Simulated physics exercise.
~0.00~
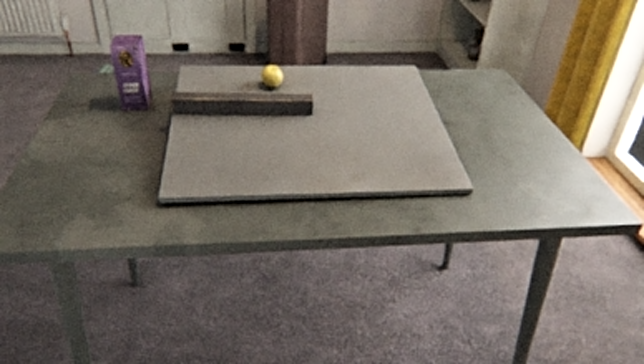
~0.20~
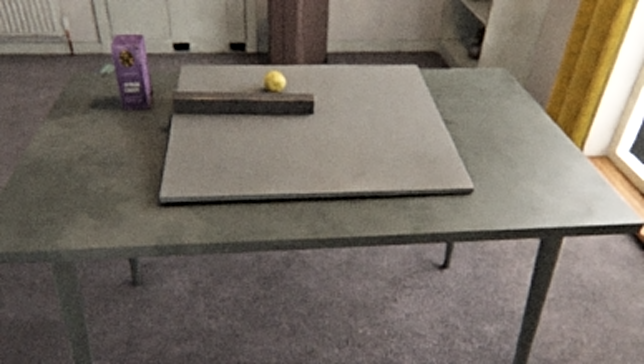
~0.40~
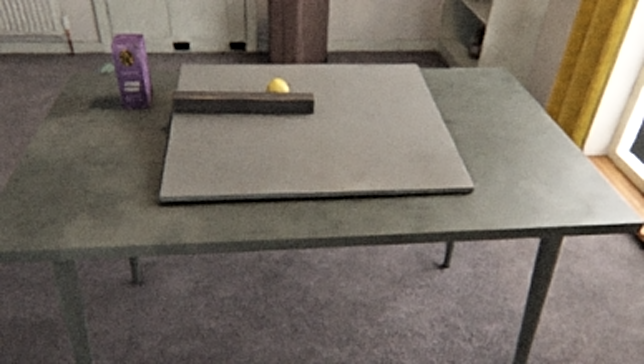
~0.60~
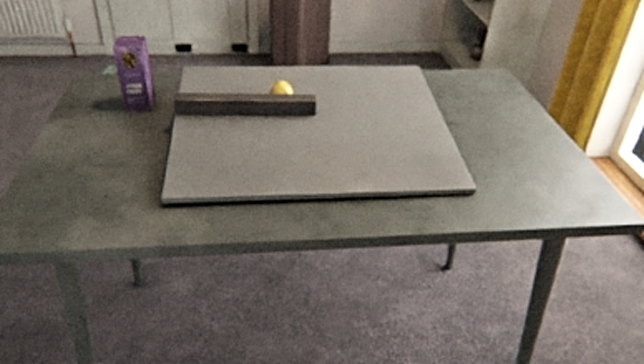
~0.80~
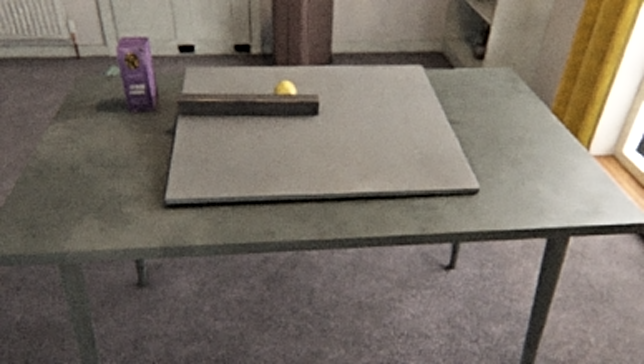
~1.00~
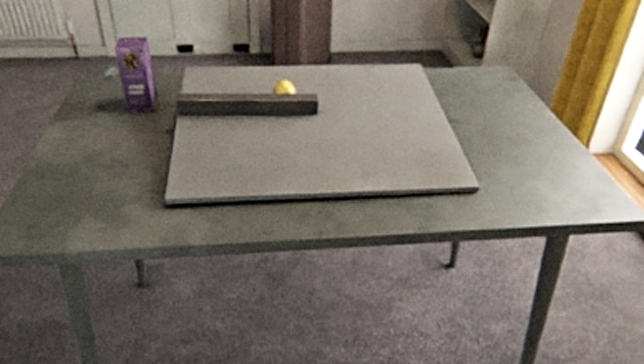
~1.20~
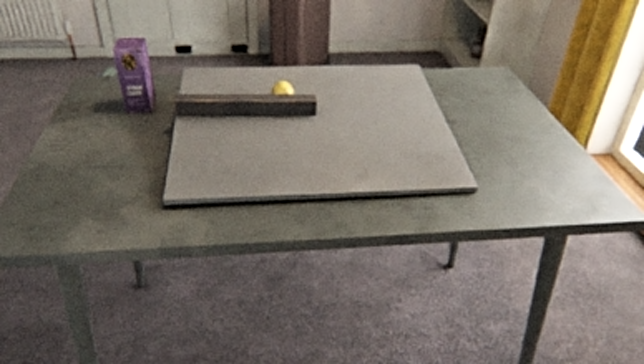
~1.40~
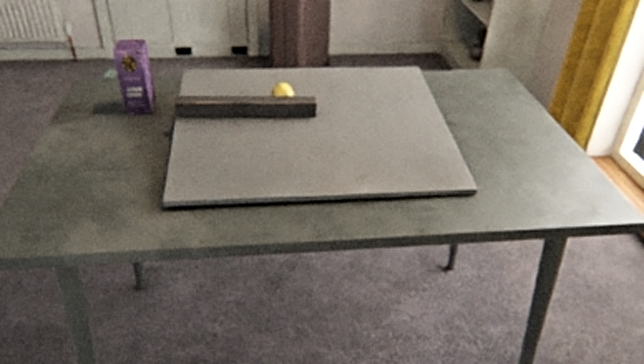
A small yellow ball rolls down a tilted board and stops behind a dark block.
